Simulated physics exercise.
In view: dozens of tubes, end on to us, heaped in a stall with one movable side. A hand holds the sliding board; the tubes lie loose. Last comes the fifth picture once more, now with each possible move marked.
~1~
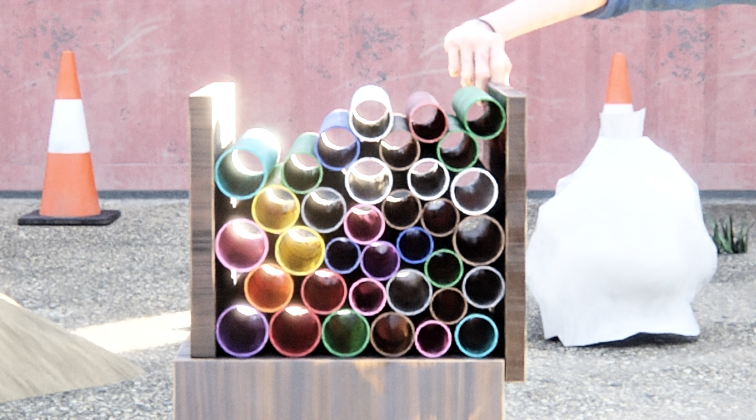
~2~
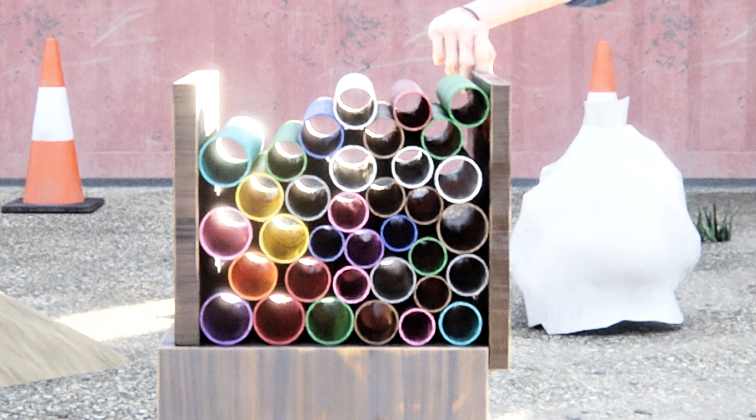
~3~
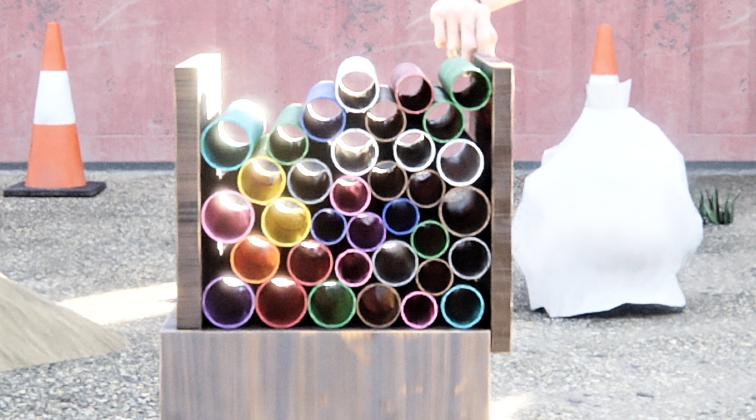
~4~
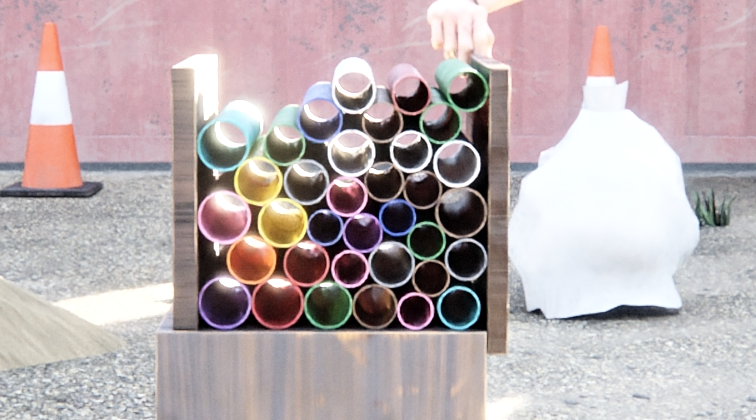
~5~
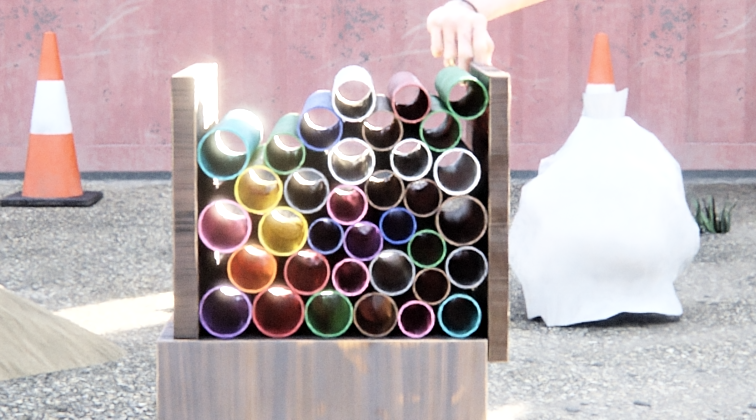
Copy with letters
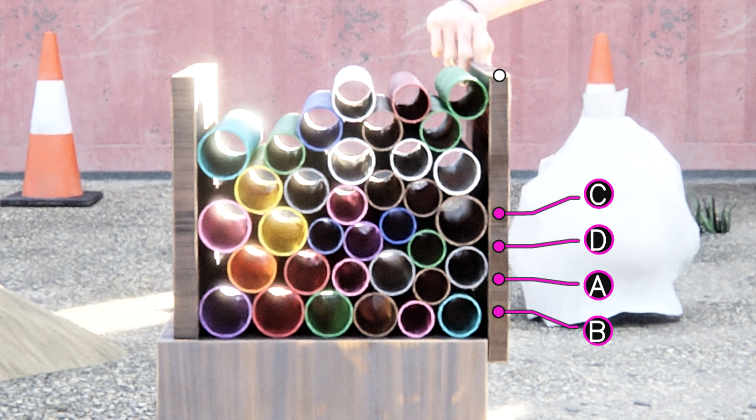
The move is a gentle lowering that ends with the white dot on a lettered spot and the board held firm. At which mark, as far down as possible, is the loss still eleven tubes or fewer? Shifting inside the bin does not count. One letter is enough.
At most to A.
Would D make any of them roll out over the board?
At D: Yes.
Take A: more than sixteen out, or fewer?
Fewer than sixteen.
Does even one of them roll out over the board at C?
Yes, at C.
On the marked copy, A at (499, 279); B at (499, 312); C at (499, 214); D at (499, 246); the white dot at (500, 76).
Taking A. A third of the way, top of the board (488, 180).
Two thirds of the way, top of the board (488, 278).
When it is over, top of the board (488, 278), eleven out over the board.
As for the rest, B more than eleven out over the board; C about seven out over the board; D about seven out over the board.
